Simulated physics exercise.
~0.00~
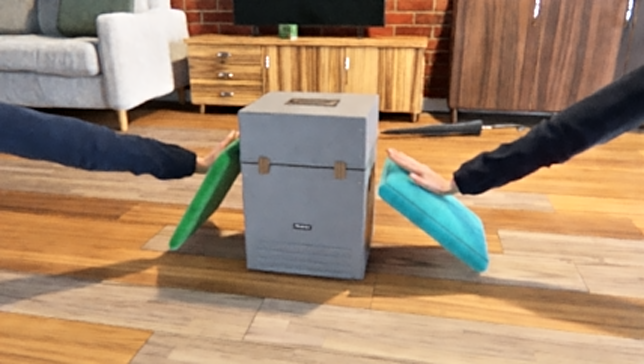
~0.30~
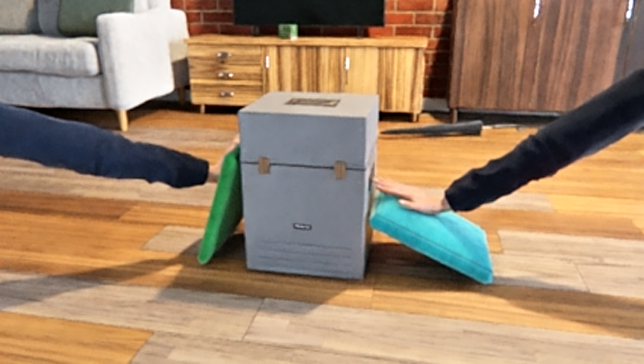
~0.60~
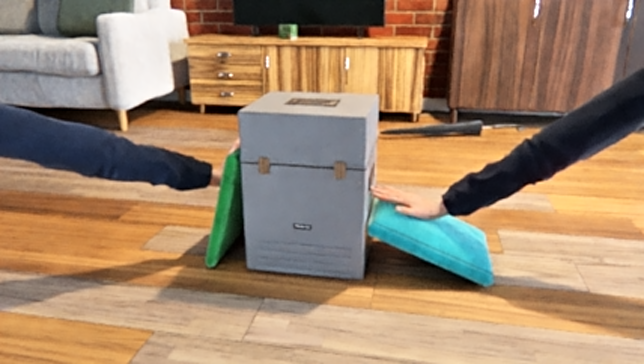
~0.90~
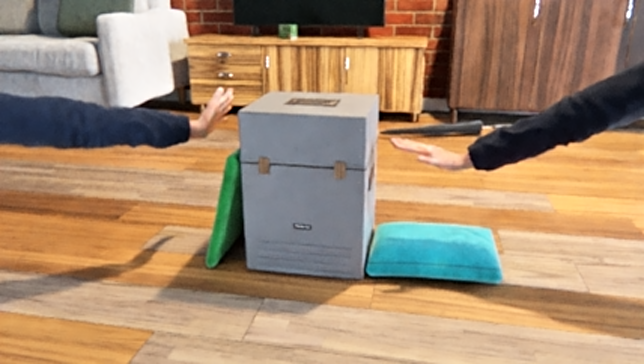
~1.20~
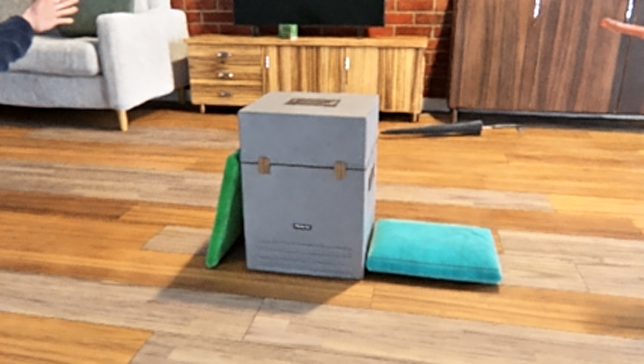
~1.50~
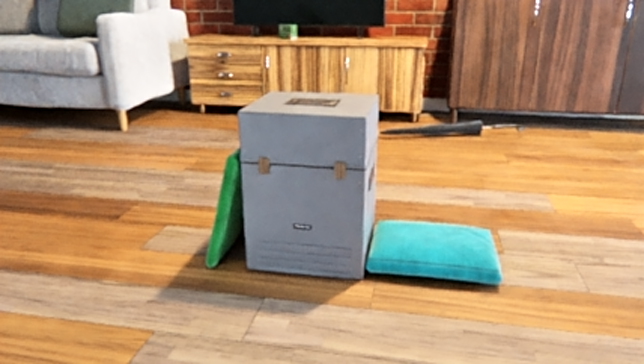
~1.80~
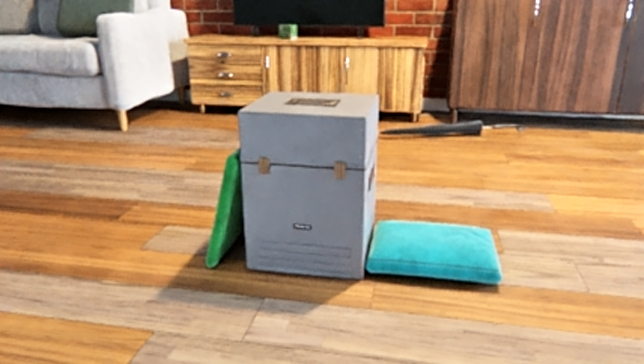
We see two hands leaning a green seat pad and a turquoise soft bag against opposite sides of a grey chest, then letting go and withdrawing. The green pad on the left stays propped up, while the turquoise bag on the right slips down and lies flat on the floor.
